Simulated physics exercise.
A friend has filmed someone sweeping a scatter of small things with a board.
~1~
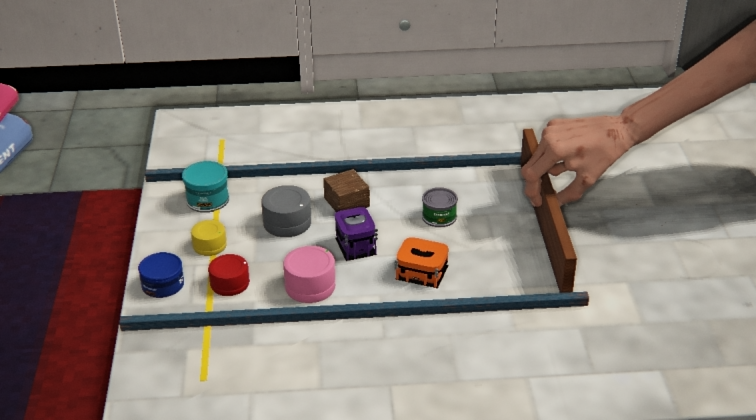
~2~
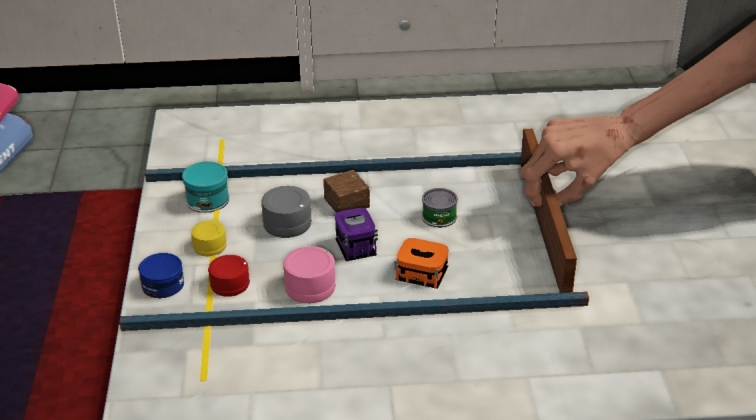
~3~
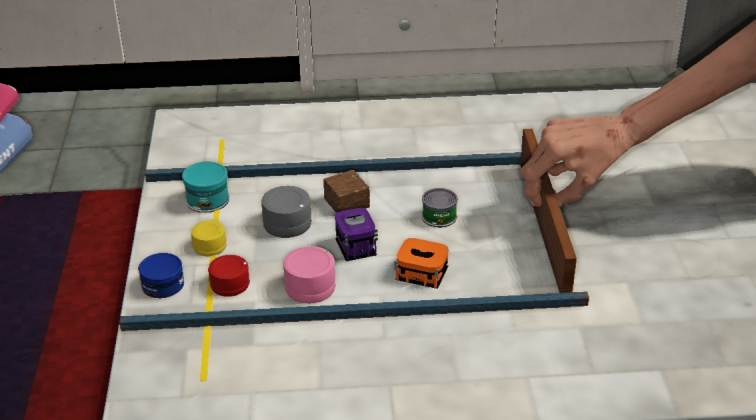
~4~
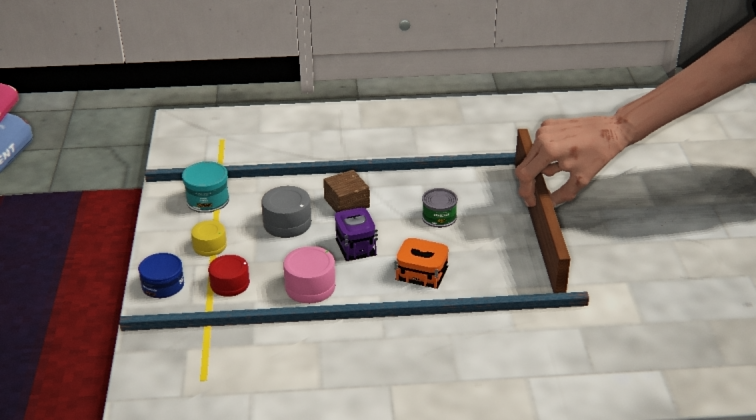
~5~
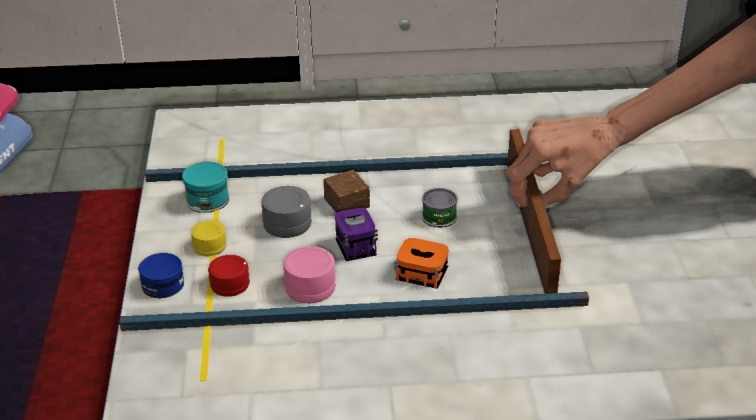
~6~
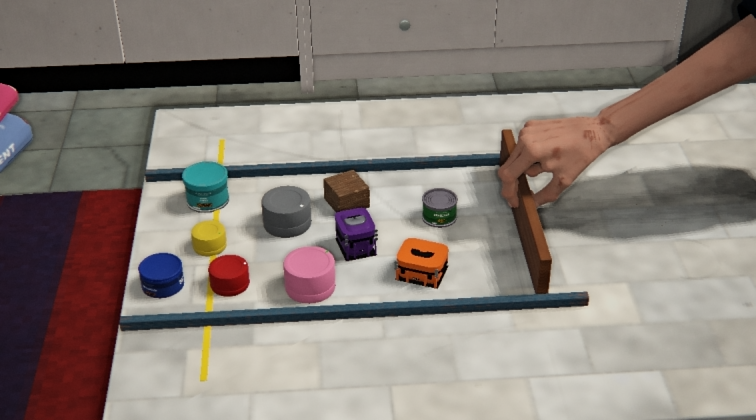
On a tiled surface, a hand slides a wooden board slightly left toward scattered small containers.
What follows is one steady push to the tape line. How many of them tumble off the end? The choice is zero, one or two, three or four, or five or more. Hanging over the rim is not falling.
Here the number that fall off is one or two.
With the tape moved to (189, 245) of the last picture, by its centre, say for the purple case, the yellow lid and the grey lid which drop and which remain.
The purple case stays on; the yellow lid is kept; the grey lid falls.
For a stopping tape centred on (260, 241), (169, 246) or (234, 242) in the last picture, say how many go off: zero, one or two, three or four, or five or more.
For each place: 1 or 2; five or more; 1 or 2.
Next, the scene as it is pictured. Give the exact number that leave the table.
The count is 2.
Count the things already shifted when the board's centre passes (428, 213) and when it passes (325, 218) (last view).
The counts are 2 and 7.
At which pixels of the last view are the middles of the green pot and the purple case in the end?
The green pot at (197, 222), the purple case at (196, 241).
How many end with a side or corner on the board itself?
4 of them.
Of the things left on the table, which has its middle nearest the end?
The pink lid.
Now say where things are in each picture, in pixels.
In the first picture, blue tub (162, 275); turquoise tin (206, 187); yellow lid (209, 238); board (546, 207); tape (214, 243).
In the second picture, turquoise tin (206, 187); purple case (356, 234).
In the third picture, yellow lid (209, 238); brown block (347, 193).
In the fourth picture, blue tub (162, 276); pink lid (310, 275).
In the fifth picture, turquoise tin (206, 187); orange case (422, 263).
In the sixth picture, blue tub (162, 276); turquoise tin (206, 187); yellow lid (209, 238); board (524, 208); tape (214, 243).
Soon after, none off yet; blue tub at rest near (162, 276); turquoise tin at rest near (206, 187); yellow lid at rest near (209, 238).
At rest, the number that fall off is one or two; fallen, red lid and blue tub.
